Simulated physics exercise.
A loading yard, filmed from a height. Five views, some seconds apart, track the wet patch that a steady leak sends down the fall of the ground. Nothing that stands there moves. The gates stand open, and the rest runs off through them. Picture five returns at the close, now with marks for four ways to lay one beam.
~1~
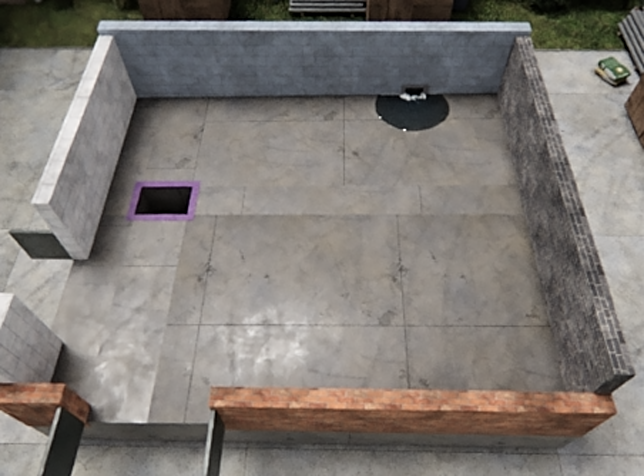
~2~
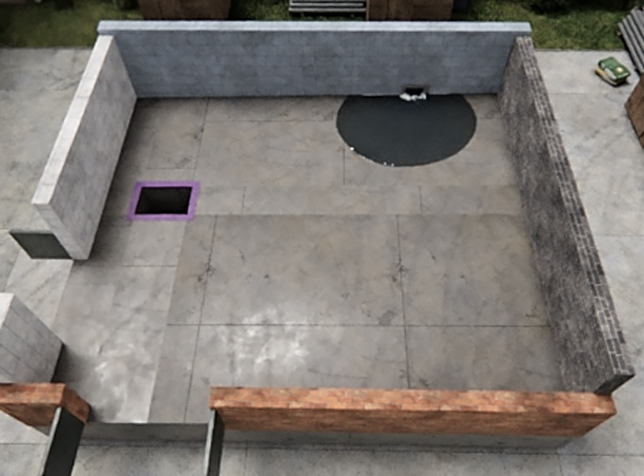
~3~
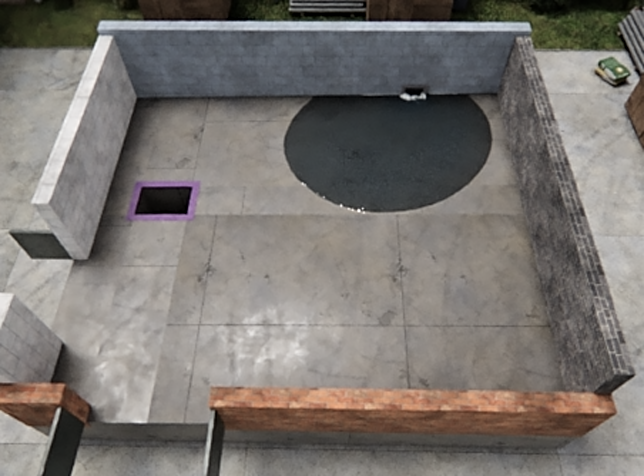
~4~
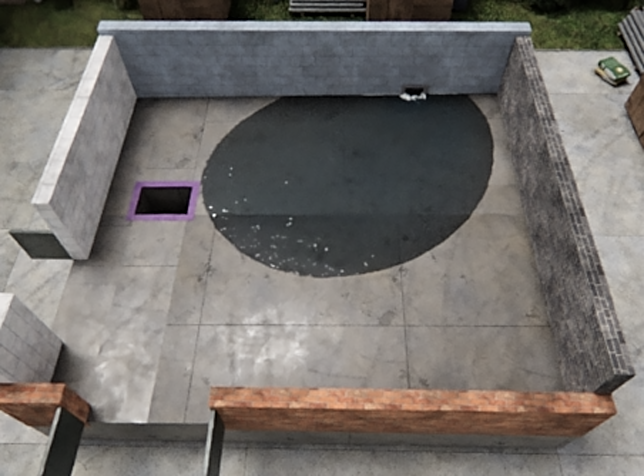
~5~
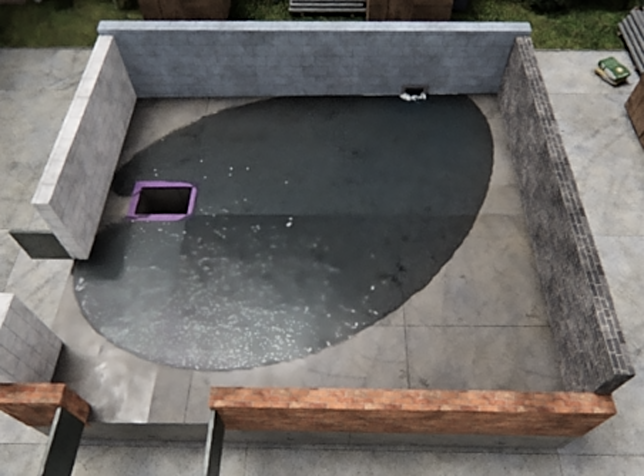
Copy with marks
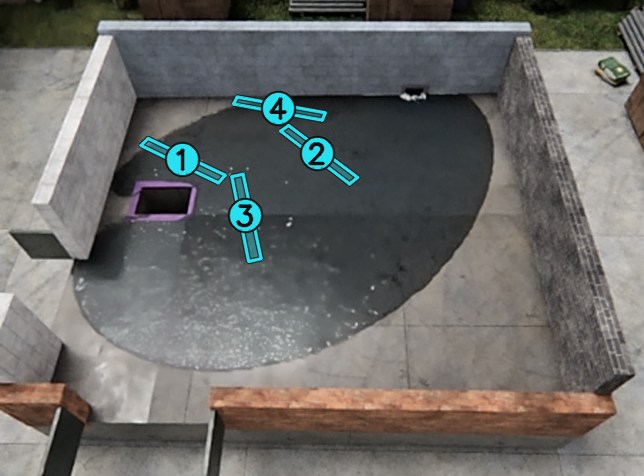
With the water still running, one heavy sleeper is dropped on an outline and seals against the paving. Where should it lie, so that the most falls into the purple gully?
Spot 4 does it best.
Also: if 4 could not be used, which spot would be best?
That is spot 1.
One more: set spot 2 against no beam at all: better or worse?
Worse.
On the marked copy, 1 from (144, 142) to (221, 179); 2 from (284, 128) to (353, 180); 3 from (237, 175) to (254, 260); 4 from (235, 100) to (323, 116).
With 1, about 19 % of the stream goes into the purple gully, about 81 % out by the gates.
With 2, about 14 % of the stream goes into the purple gully, about 85 % out by the gates.
With 3, about 14 % of the stream goes into the purple gully, about 86 % out by the gates.
With 4, about 23 % of the stream goes into the purple gully, about 77 % out by the gates.
